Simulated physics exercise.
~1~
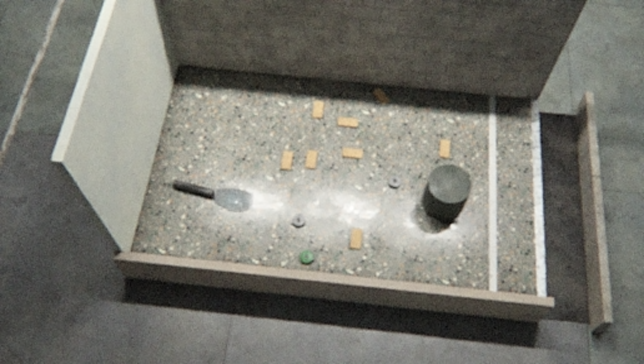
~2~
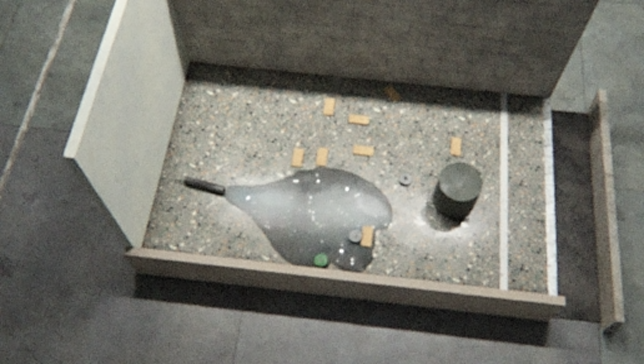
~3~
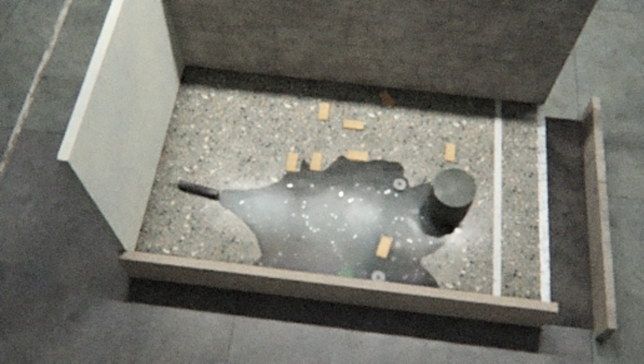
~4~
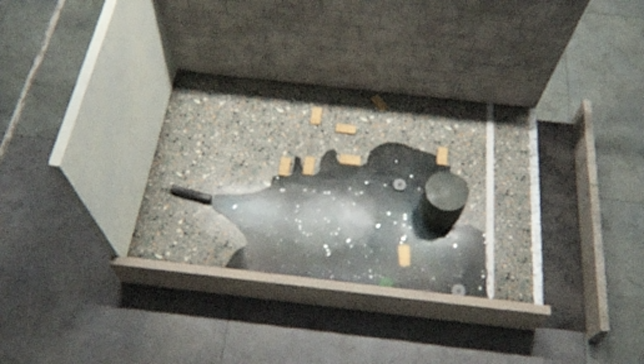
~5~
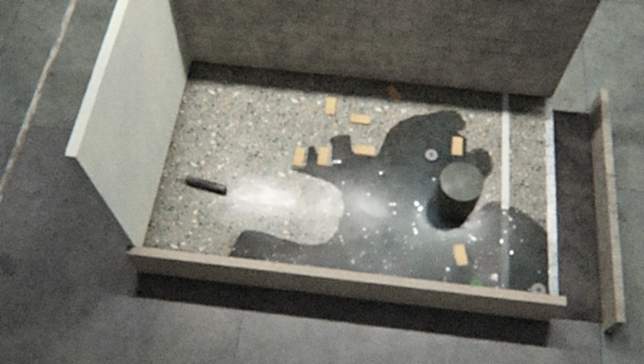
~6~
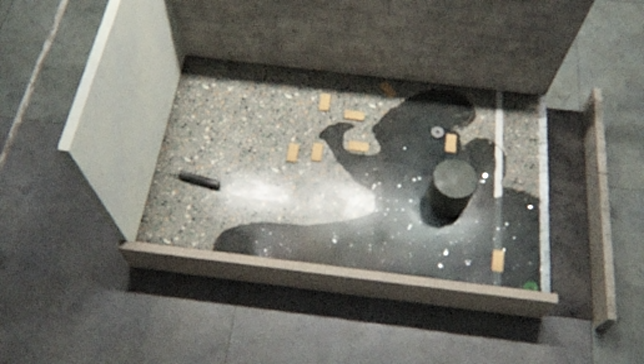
We see water spread from a dark pipe end across a speckled, walled floor, flowing right around a dark cylinder and carrying a few small pieces while several tan ones barely move. The water then draws away from the pipe, and the green lid ends beyond the white line.
